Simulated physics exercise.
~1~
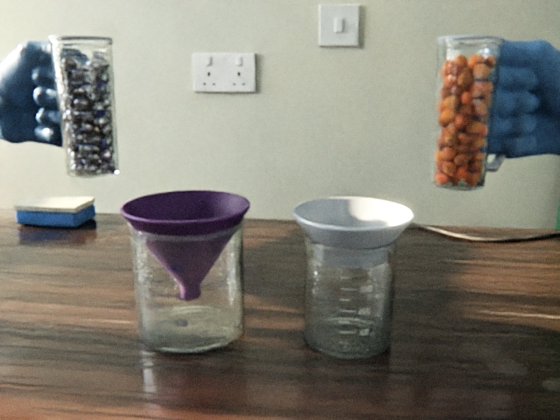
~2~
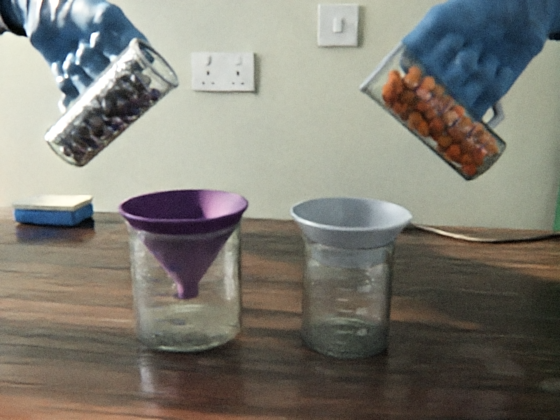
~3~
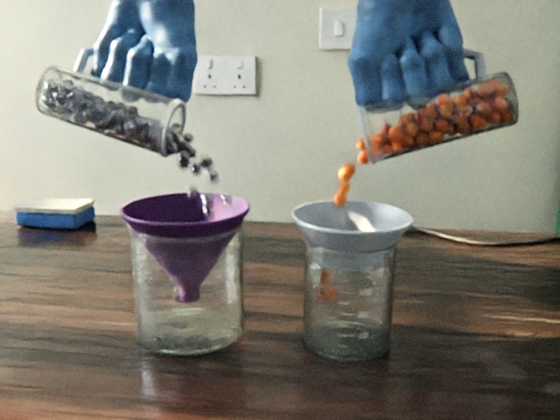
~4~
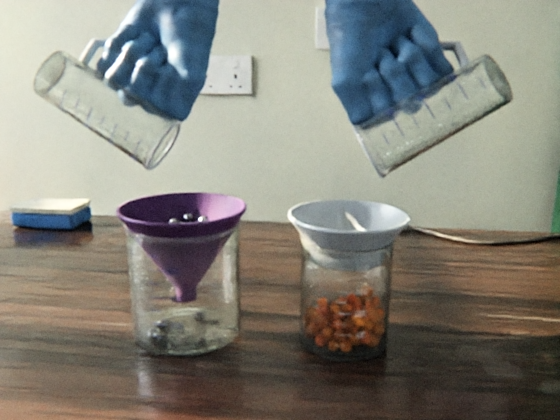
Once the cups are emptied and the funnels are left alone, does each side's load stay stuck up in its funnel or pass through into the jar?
The dark beads on the left jam in the purple funnel, with only a few reaching the jar. The orange pieces on the right all pass through the pale grey funnel into the jar below.
Two blue-gloved hands hold clear cups, dark shiny beads on the left and orange pieces on the right, above a dark wooden table seen from the front. Below them, a purple funnel sits in the left glass jar and a pale grey one in the right, with a sponge to the far left. The hands tip the cups inward until both loads spill into the funnels. Orange pieces soon drop into the right jar. Finally both cups are empty, with dark beads jammed in the purple funnel and only a few below, while all the orange pieces lie in their jar.
